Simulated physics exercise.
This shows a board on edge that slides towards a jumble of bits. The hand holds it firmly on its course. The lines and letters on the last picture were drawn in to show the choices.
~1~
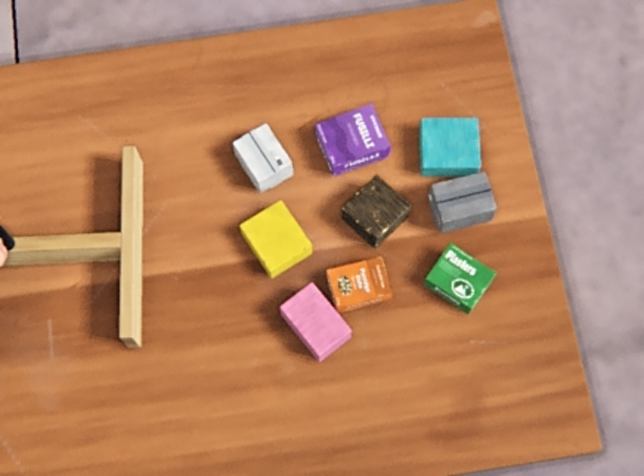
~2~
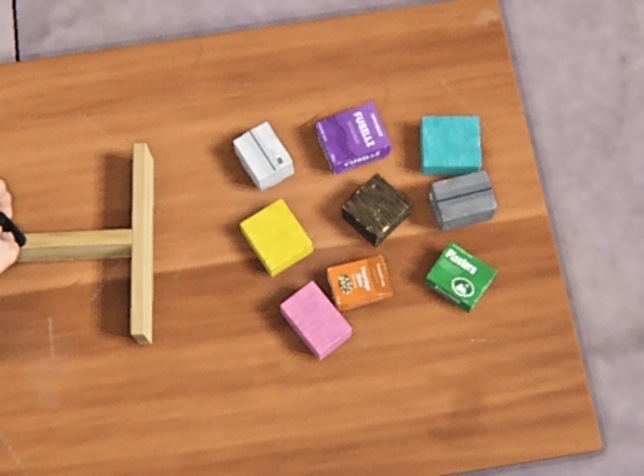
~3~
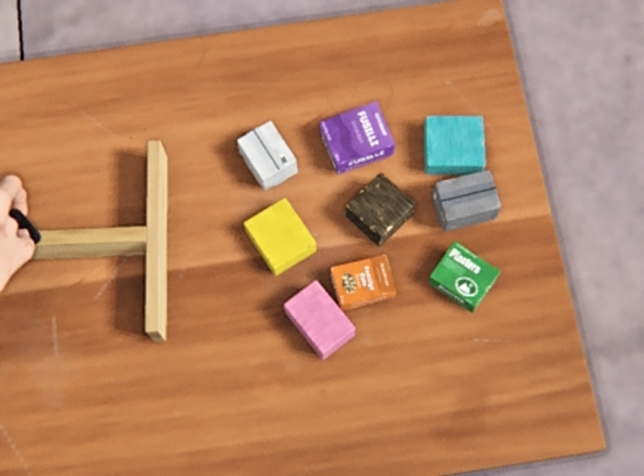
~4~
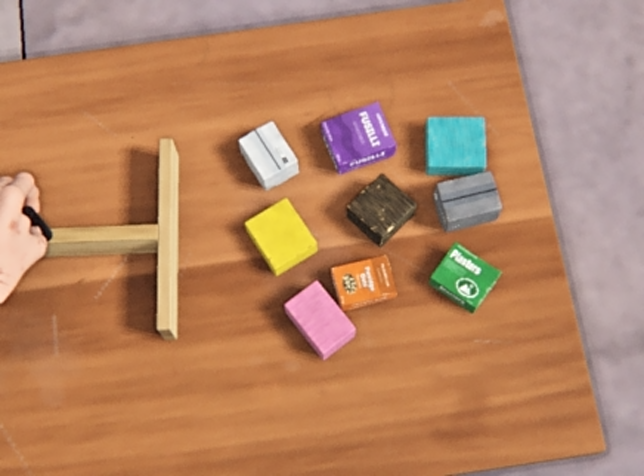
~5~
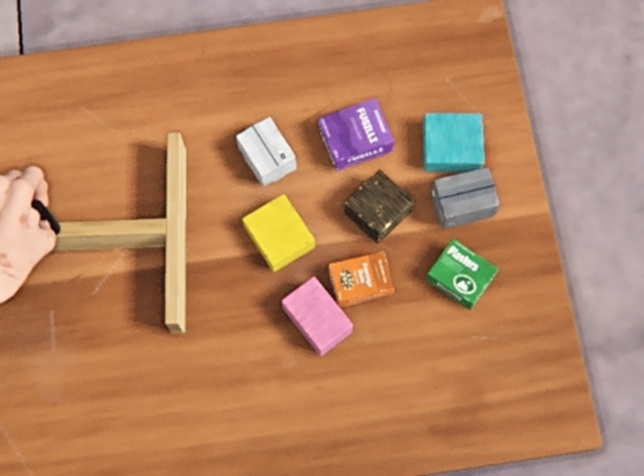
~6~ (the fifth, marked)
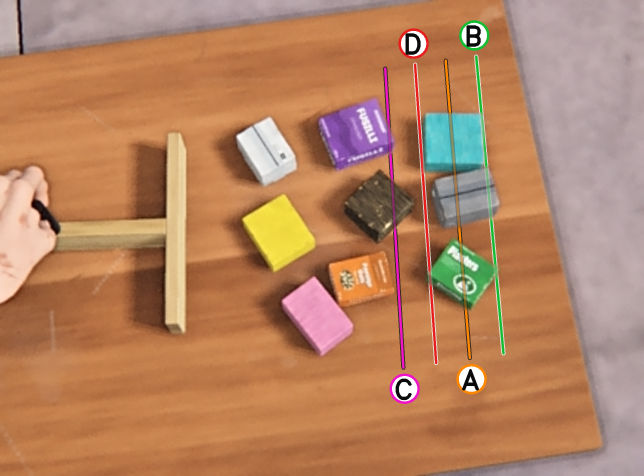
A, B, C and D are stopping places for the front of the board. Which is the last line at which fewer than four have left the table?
A.
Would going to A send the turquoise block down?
By then, yes.
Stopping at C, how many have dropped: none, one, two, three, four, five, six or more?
The count is none.
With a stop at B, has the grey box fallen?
By then, yes.
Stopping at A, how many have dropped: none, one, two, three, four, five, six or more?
Two.
On the marked copy, A at (457, 202); B at (489, 198); C at (394, 211); D at (425, 207).
With A. Early on, board (277, 211); white box (303, 153); yellow block (311, 239).
Further on, board (380, 197); turquoise block (512, 136); grey box (517, 193).
At the end, board (456, 186); grey box over the edge; turquoise block over the edge; two fallen.
As for the rest, B drops five; C is within the limit but short; D is within the limit but short.
